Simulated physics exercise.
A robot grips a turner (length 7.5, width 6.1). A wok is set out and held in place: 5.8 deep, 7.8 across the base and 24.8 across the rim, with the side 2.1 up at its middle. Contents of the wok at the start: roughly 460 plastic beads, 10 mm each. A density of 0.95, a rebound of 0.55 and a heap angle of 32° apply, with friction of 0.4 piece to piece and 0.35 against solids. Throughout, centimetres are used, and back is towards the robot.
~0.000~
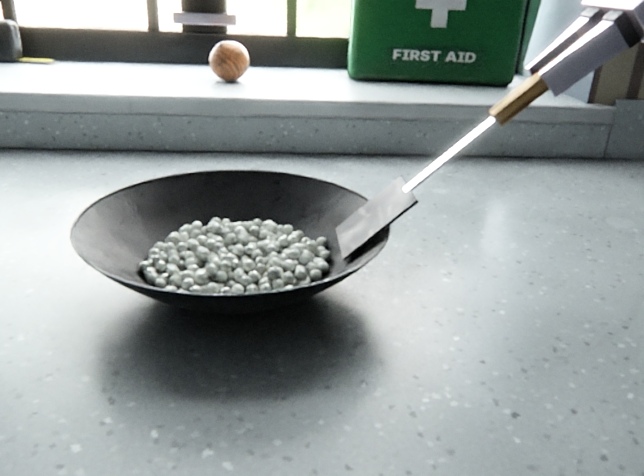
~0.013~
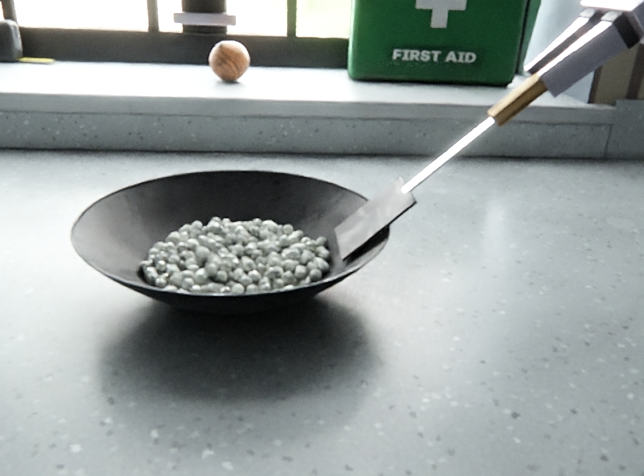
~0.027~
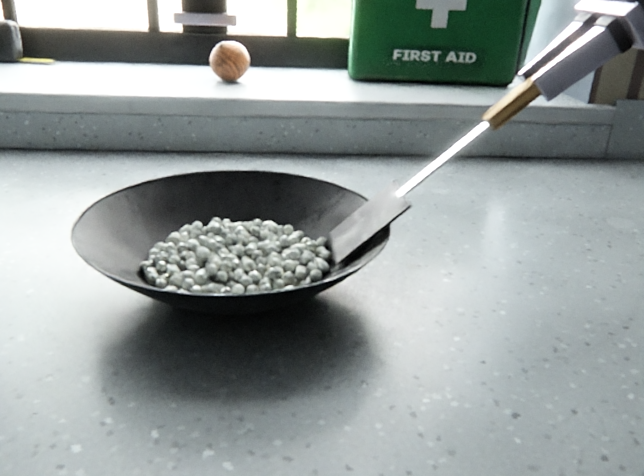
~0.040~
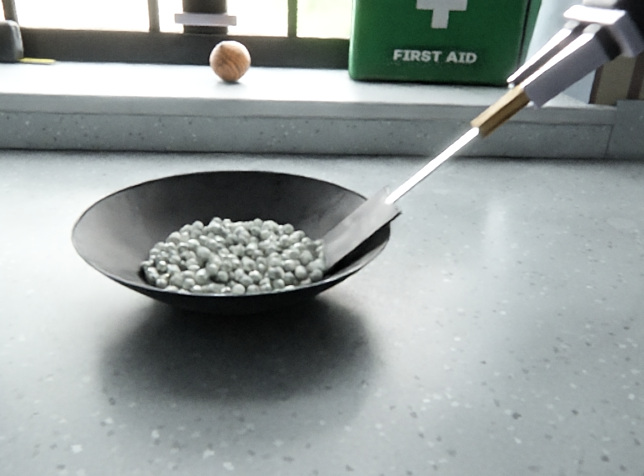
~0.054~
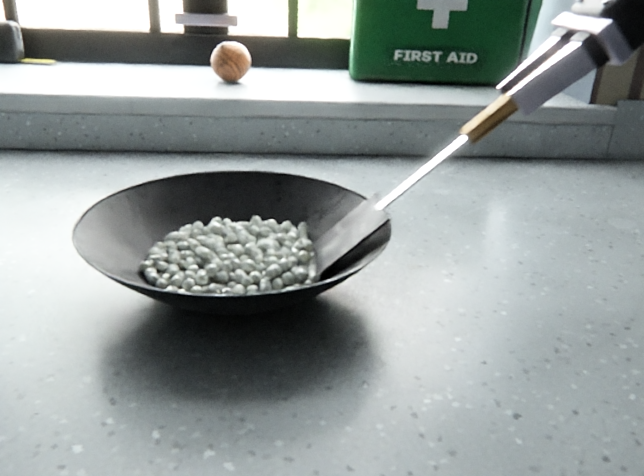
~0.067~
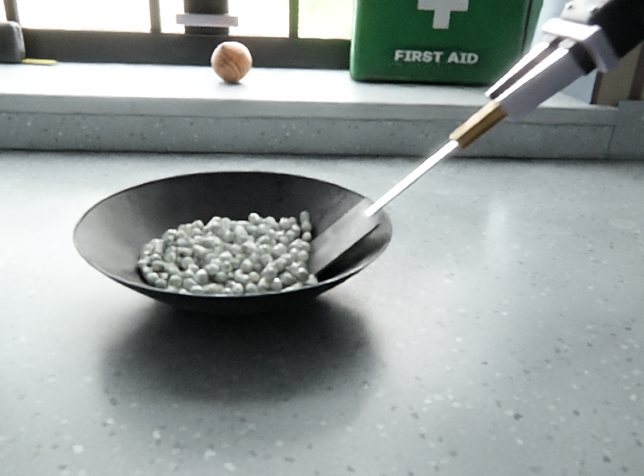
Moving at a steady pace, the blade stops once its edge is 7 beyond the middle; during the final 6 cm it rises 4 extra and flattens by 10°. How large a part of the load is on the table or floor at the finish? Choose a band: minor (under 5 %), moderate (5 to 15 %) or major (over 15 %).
Moderate.
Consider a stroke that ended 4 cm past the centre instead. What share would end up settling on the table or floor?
Then around 0 per cent.
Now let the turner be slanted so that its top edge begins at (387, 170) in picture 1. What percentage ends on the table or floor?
Near 10 in a hundred.
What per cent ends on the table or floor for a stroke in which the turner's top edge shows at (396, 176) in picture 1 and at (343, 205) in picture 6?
Around 20 per cent finishes there.
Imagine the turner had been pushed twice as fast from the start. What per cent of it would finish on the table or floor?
Some 25 in a hundred.
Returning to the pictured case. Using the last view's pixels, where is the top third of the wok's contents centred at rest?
Pixel position: Approx. (155, 247).
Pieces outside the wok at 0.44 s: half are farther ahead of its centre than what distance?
It sits close to 18 cm ahead of the middle.
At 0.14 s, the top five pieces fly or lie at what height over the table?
5 cm.
By 0.14 s, sloping 43°, highest piece 6 above the table; 462 in the wok.
By 0.21 s, sloping 39°, highest piece 7 above the table; 462 in the wok.
By 0.44 s, sloping 33°, highest piece 7 above the table; 420 in the wok, 36 on the table or floor, 6 on the blade or in flight.
By 1.49 s, sloping 33°, highest piece 6 above the table; 420 in the wok, 42 on the table or floor.
Final count, 420 in the wok, 42 on the table or floor. That is 9 % on the table or floor.
